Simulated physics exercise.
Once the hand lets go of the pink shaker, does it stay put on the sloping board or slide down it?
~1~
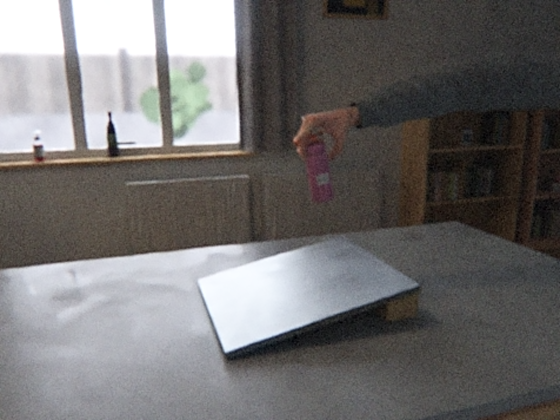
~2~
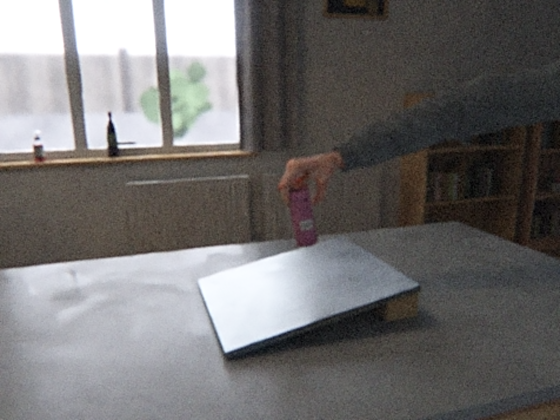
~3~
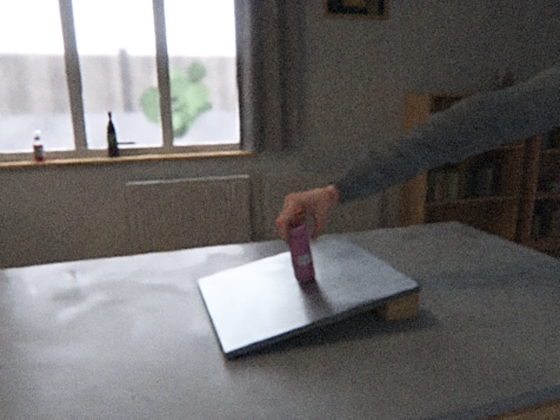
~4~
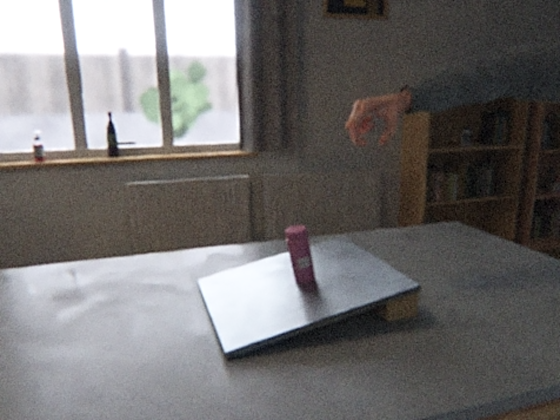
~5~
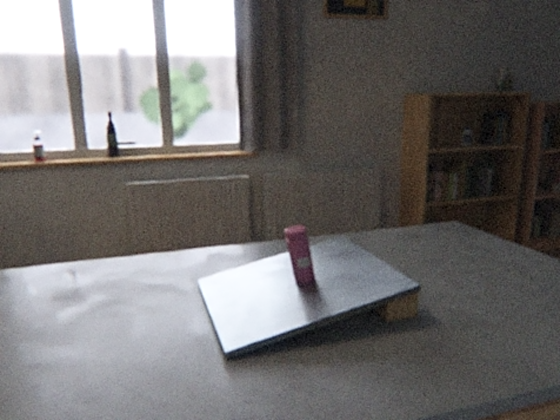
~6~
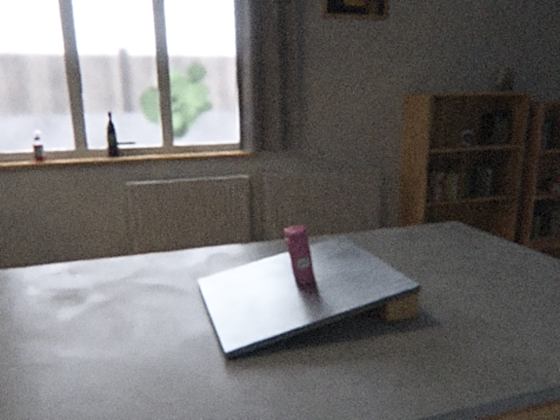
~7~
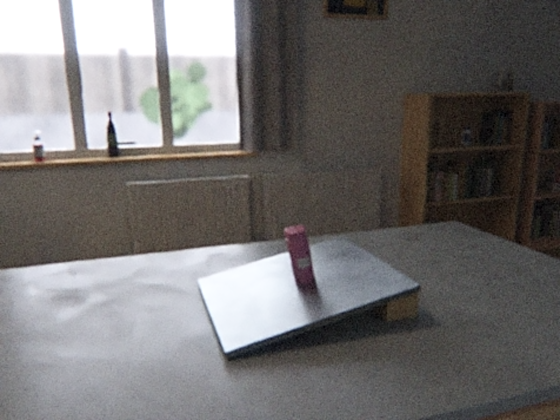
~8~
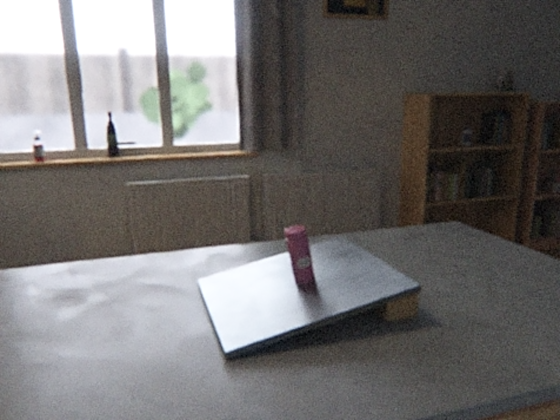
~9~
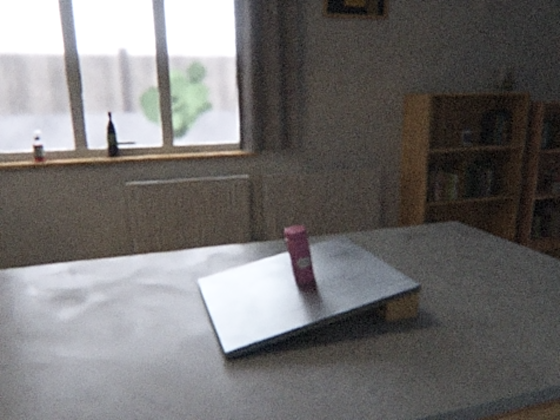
The pink shaker stays put, leaning slightly on the sloping board after the hand draws back.
On a table by a window, a hand sets a pink shaker on a tilted board, where it stays.
